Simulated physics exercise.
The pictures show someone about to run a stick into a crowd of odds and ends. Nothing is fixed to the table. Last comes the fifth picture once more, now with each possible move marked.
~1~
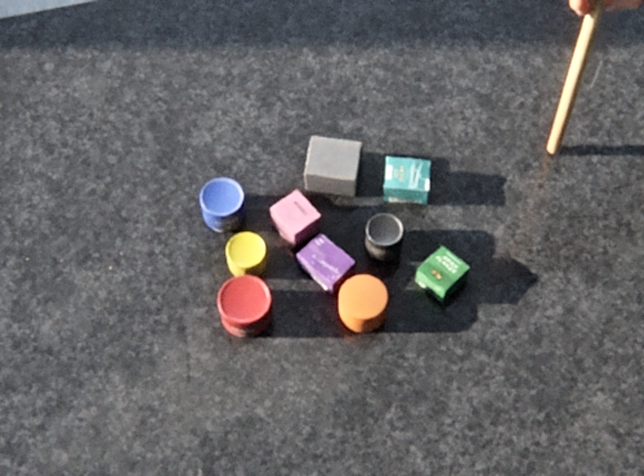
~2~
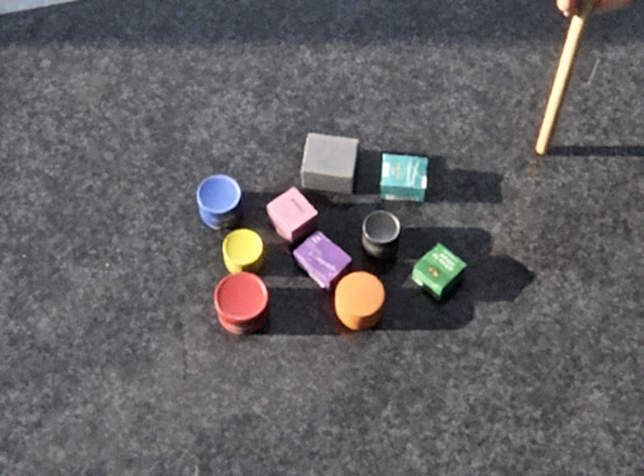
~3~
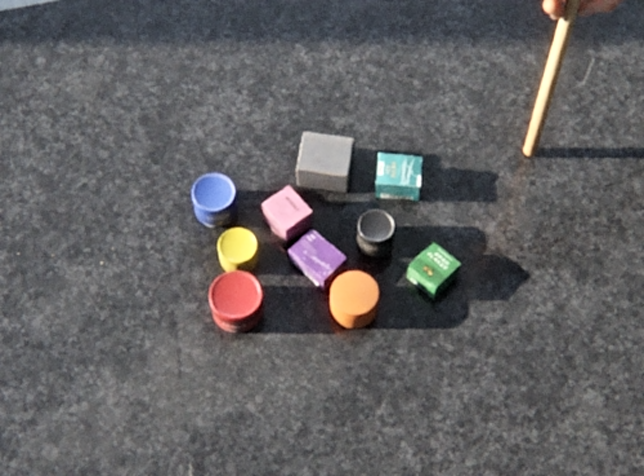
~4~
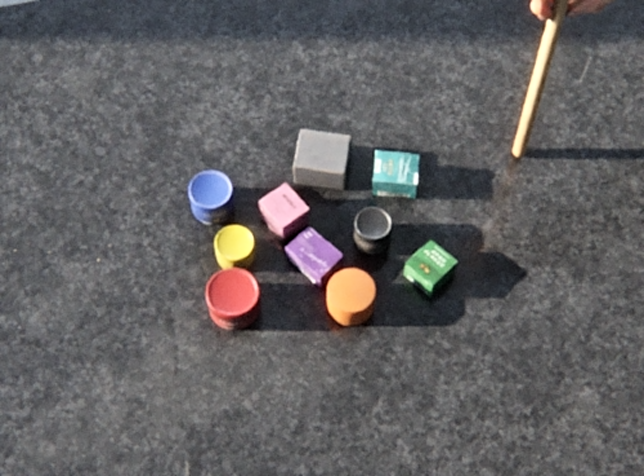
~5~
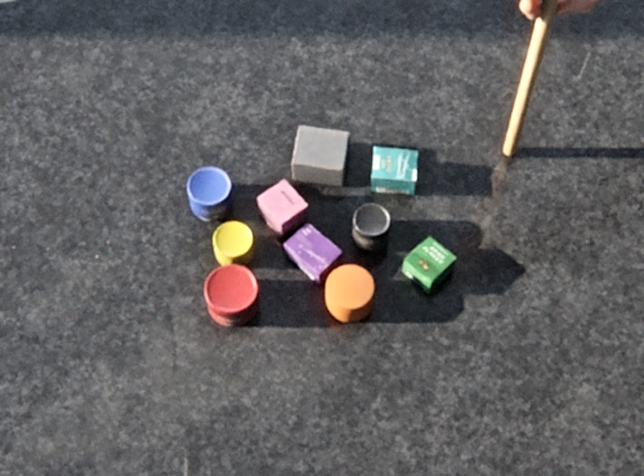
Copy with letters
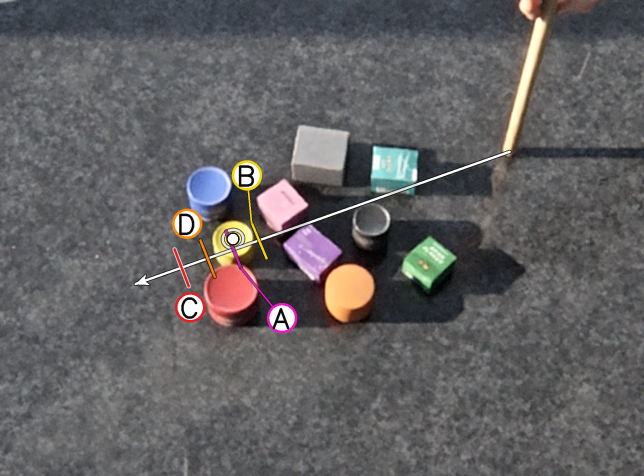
A pale wooden stick, gripped by a hand at the upper right, slants over a dark, speckled surface seen from above in low sunlight. Blue, yellow and red tubs sit left of pink and purple boxes, with a grey block and turquoise box behind, and a black tub, orange tin and green packet to the right. The hand slides the stick slowly left, touching nothing, while the camera drifts slightly.
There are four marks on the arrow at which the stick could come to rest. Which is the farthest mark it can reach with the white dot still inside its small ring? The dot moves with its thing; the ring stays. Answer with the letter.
It can go as far as B.
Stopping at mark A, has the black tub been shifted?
No.
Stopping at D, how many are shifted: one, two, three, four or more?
It has moved four or more.
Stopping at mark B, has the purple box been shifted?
No.
On the marked copy, A at (234, 250); B at (259, 240); C at (182, 268); D at (207, 258); the arrow from (510, 152) to (136, 284); the white dot at (233, 239).
With B. Early on, foot of the stick (421, 184).
Further on, foot of the stick (331, 216); turquoise box (358, 169); grey block (307, 148).
At the end, foot of the stick (259, 241); turquoise box (358, 169); pink packet (249, 208); the dot is still in its ring.
As for the rest, A shifts the dotted thing to (210, 256); C shifts the dotted thing to (166, 282); D shifts the dotted thing to (187, 268).
